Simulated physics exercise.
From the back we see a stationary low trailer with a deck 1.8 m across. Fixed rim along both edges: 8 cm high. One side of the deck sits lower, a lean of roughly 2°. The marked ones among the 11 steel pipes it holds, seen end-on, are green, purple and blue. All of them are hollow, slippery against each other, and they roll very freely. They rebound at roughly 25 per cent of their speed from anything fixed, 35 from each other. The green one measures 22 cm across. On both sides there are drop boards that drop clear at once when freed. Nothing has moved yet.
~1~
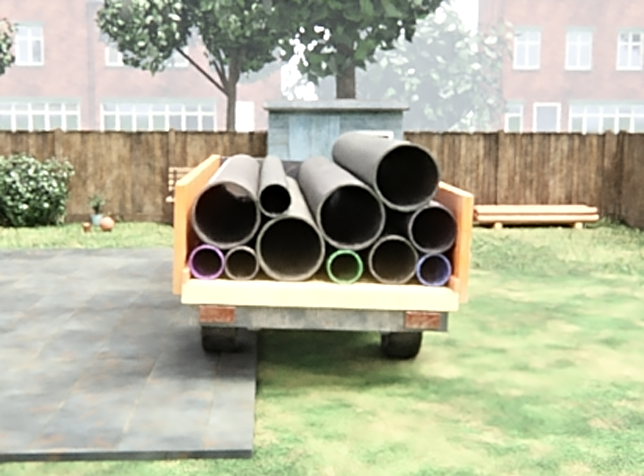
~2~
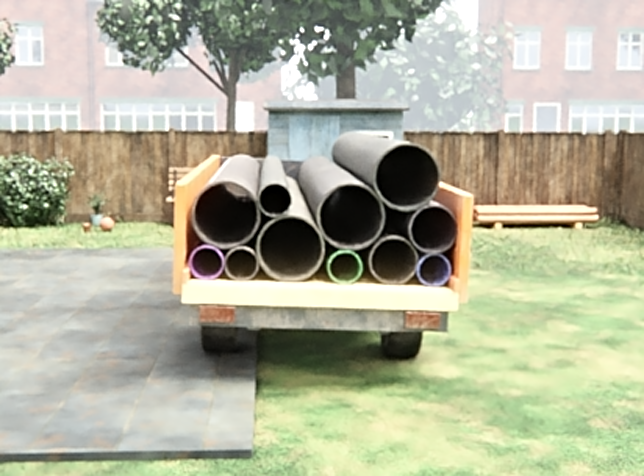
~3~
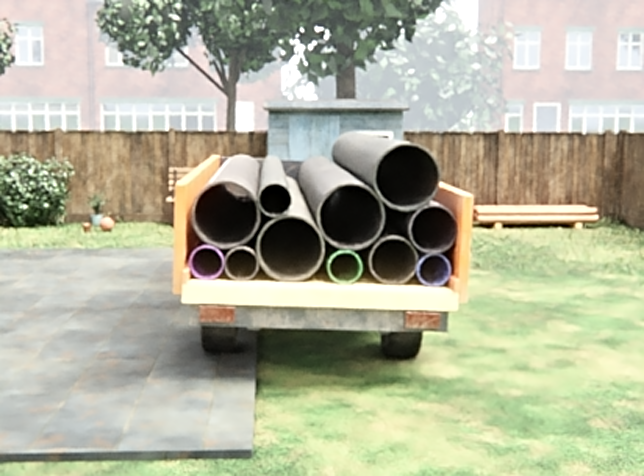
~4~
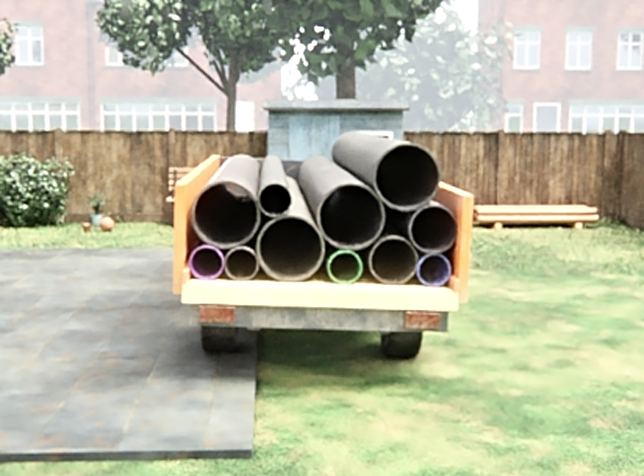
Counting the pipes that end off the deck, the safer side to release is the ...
... left.
If it is the left, after 0.7 s, green is on the deck, 70 cm from the right edge; purple is on the deck, 15 cm from the left edge; blue is on the deck, 15 cm from the right edge; 0 off so far.
If it is the left, in the end, green is on the deck, 70 cm from the right edge; purple is on the deck, 15 cm from the left edge; blue is on the deck, 15 cm from the right edge; 0 off so far.
If it is the right, after 1.3 s, green is on the deck, 75 cm from the right edge; purple is on the deck, 15 cm from the left edge; blue is on the deck, 15 cm from the right edge; 2 off so far.
If it is the right, in the end, green is on the deck, 75 cm from the right edge; purple is on the deck, 15 cm from the left edge; blue is on the deck, 15 cm from the right edge; 2 off so far.
